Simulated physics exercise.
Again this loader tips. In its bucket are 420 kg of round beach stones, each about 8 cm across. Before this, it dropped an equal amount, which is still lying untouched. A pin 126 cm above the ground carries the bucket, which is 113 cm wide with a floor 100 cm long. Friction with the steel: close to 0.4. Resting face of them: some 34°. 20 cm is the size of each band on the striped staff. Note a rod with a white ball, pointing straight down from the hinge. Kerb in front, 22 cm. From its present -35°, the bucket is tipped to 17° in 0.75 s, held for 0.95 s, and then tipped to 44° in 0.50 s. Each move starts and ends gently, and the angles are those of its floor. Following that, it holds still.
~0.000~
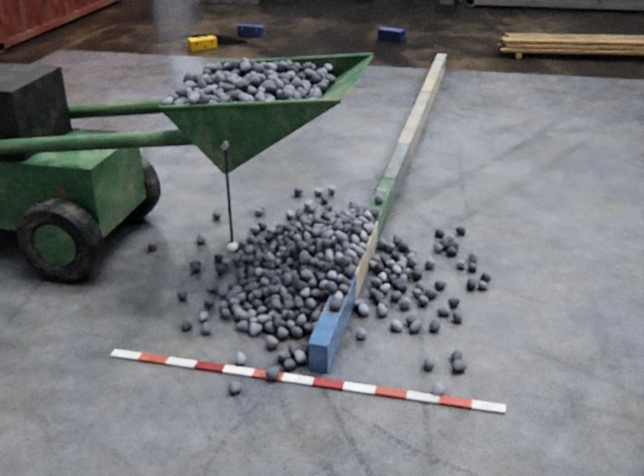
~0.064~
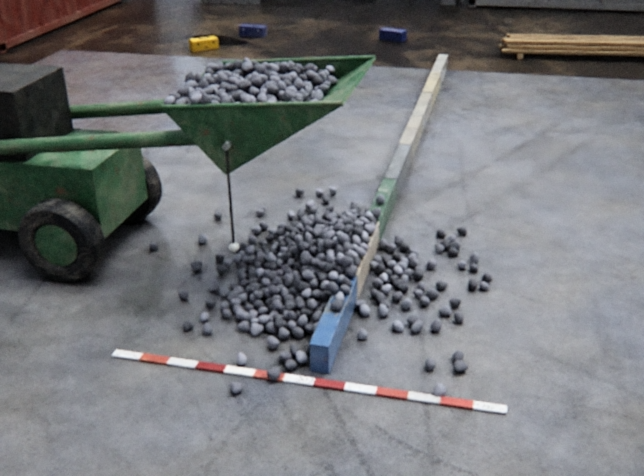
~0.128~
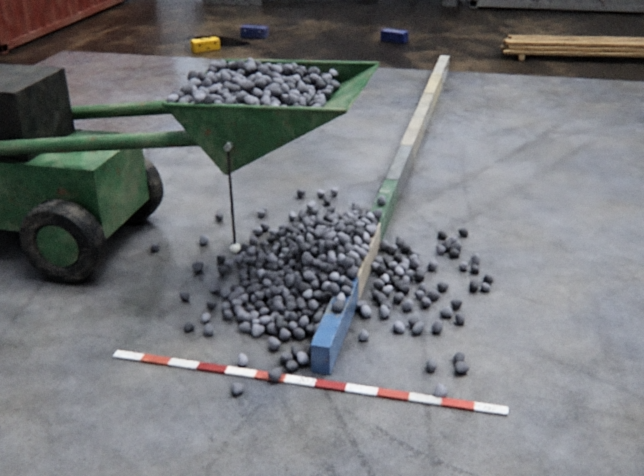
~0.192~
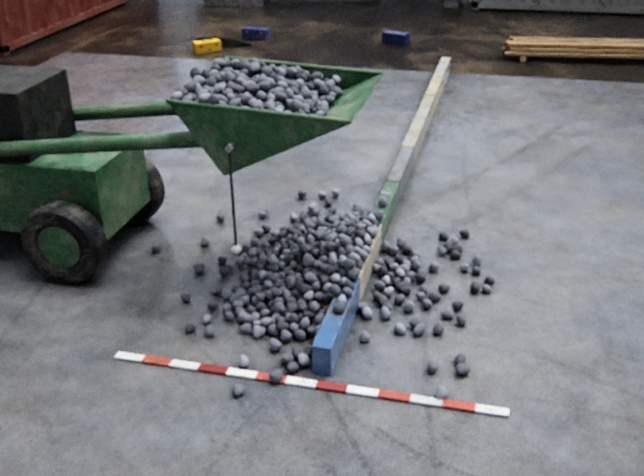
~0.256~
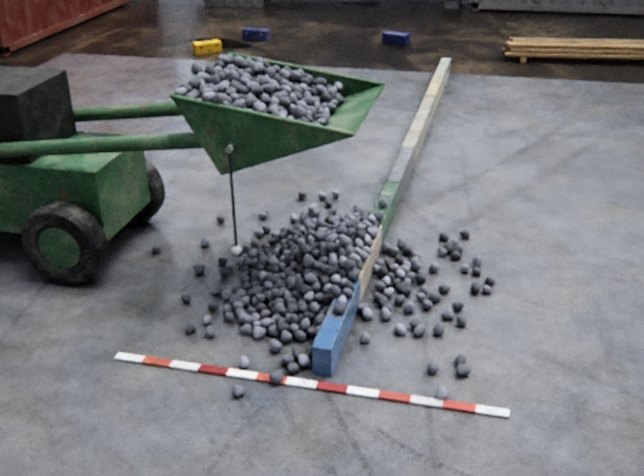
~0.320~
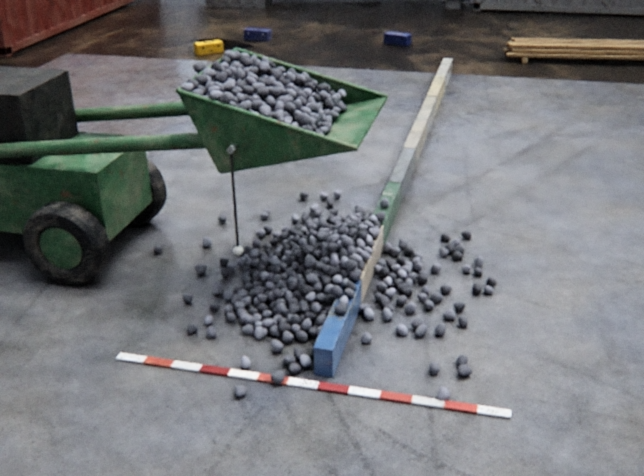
On a grey concrete floor, a green loader holds a bucket of round grey stones above a scattered pile lying against a long kerb. The bucket gradually tilts, its right-hand lip lowering while the stones inside shift slightly. By the end it slopes down to the right, still loaded, with the pile below unchanged.
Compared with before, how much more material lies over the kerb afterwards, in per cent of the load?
Some 87 per cent of a load more.
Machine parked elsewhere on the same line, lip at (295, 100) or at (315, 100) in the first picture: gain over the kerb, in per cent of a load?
Some 50 percent, and then 65 percent.
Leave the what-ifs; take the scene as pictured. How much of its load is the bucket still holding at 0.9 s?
I'd say about 100 per cent.
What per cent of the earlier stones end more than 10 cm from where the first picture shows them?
The answer is about 5 per cent.
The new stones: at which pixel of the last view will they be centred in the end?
Their centre ends up near (412, 273).
After 0.6 s the floor is at 9°; in per cent of one load, 100 in the bucket, 89 on this side of the kerb, 11 over the kerb; the foremost stones are at (476, 303).
After 0.9 s the floor is at 17°; in per cent of one load, 100 in the bucket, 89 on this side of the kerb, 11 over the kerb; the foremost stones are at (476, 303).
After 2.7 s the floor is at 44°; in per cent of one load, 0 in the bucket, 104 on this side of the kerb, 95 over the kerb; the foremost stones are at (598, 285).
After 5.3 s the floor is at 44°; in per cent of one load, 0 in the bucket, 102 on this side of the kerb, 98 over the kerb; the foremost stones are at (601, 285). Net gain over the kerb, 87.
